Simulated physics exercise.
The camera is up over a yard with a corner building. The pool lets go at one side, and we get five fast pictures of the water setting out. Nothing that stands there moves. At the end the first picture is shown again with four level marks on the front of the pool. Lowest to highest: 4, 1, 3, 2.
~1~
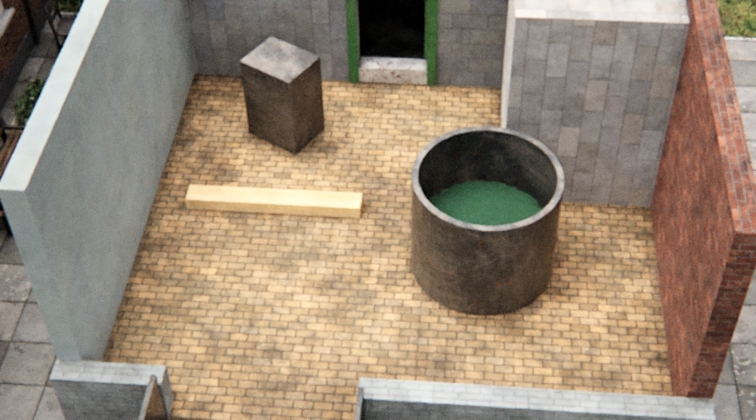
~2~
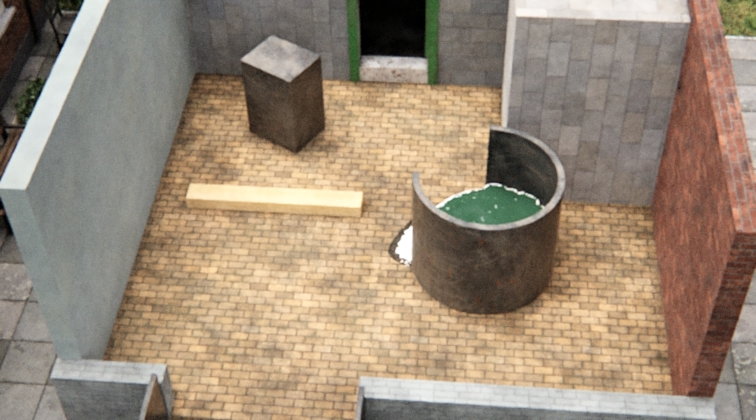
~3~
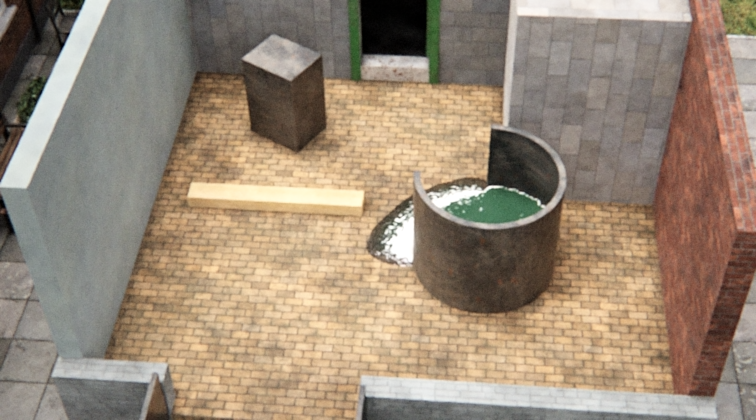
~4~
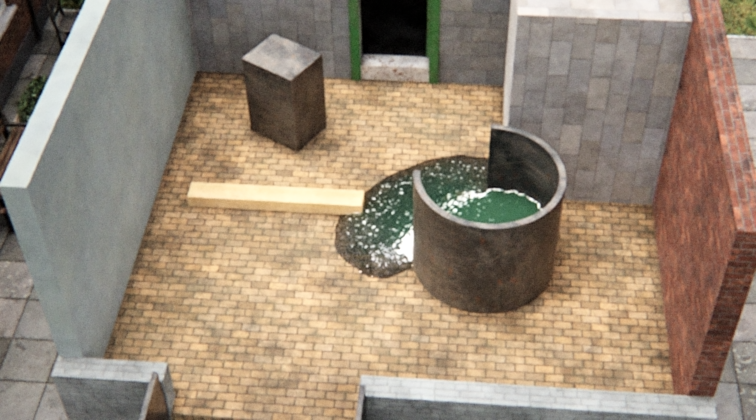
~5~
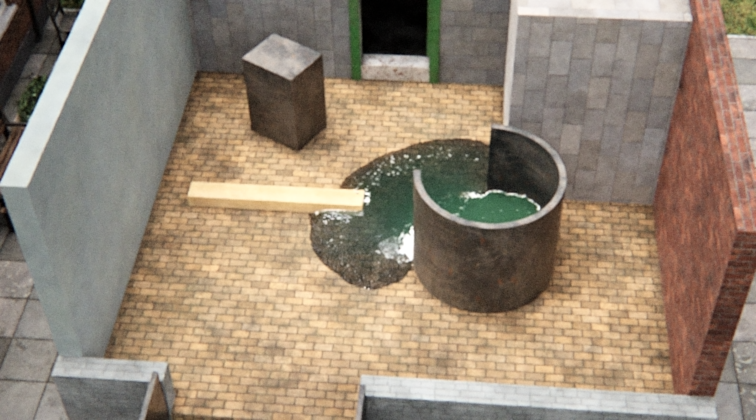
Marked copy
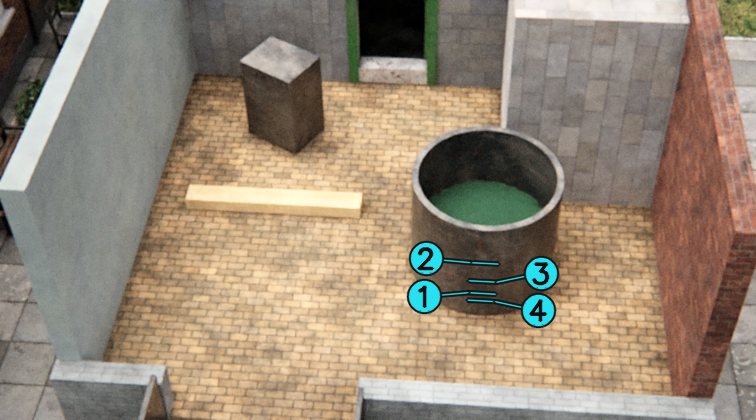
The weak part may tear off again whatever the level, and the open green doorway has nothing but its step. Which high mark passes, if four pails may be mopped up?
Take 2.
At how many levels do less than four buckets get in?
All of the four.
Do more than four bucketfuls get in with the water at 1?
No.
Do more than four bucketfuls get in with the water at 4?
No.
On the marked copy, 1 at (481, 293); 2 at (484, 263); 3 at (482, 281); 4 at (481, 300); from the bottom up 4, 1, 3, 2.
With 1, nothing gets over.
With 2, a bucket or two gets in.
With 3, nothing gets over.
With 4, nothing gets over.
